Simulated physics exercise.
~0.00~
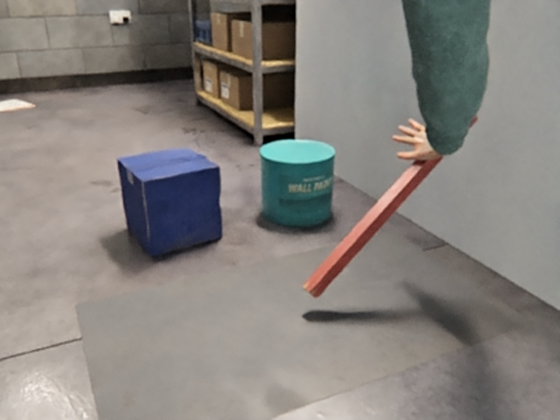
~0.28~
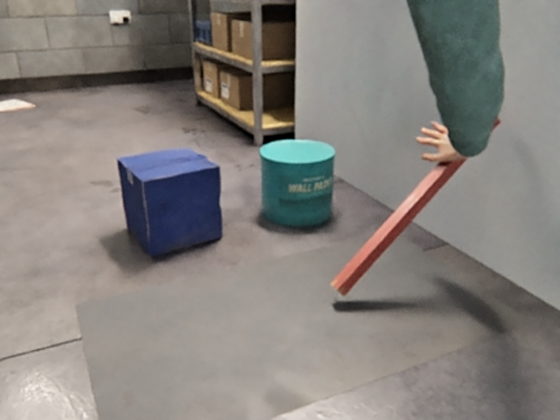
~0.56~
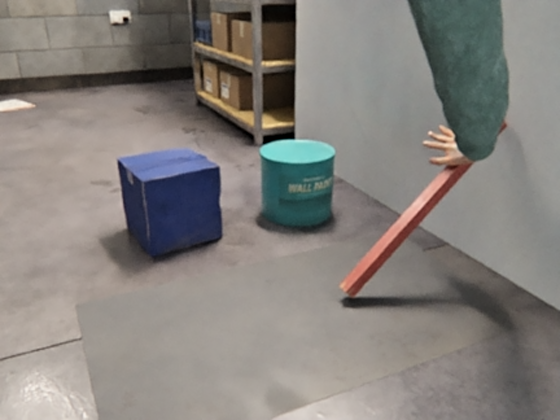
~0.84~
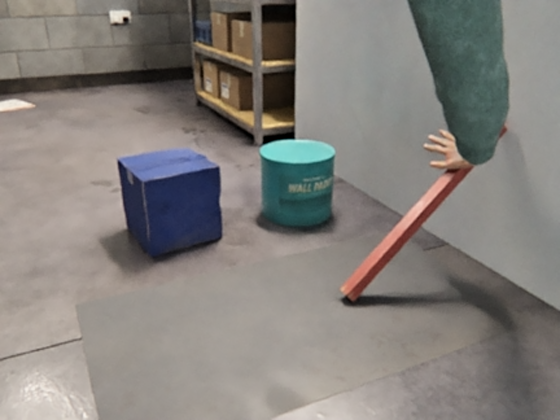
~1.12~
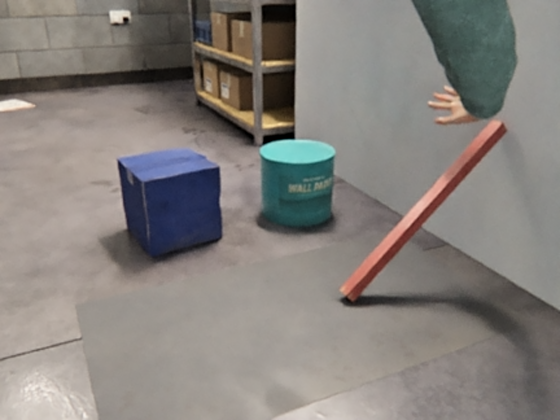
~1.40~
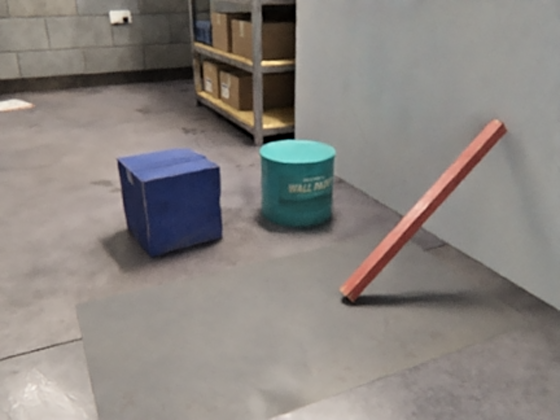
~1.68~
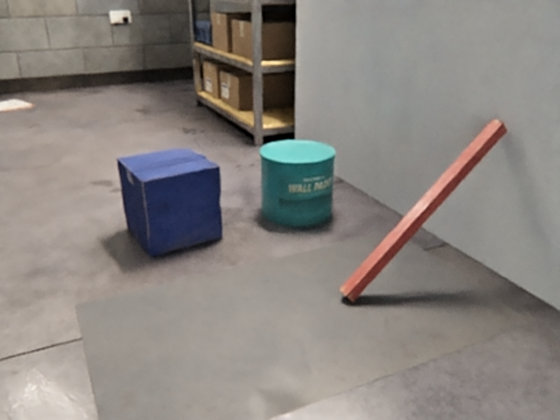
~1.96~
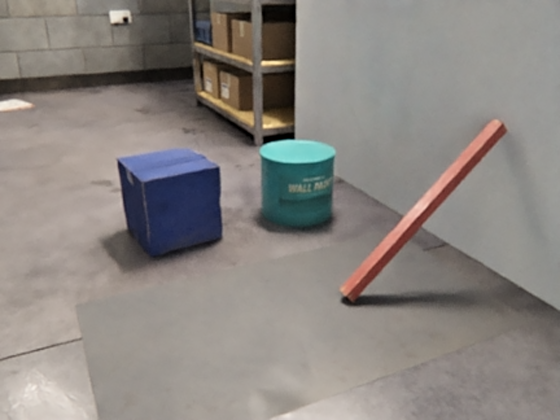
A red pole is leaned against the wall by a hand and stays propped when released.
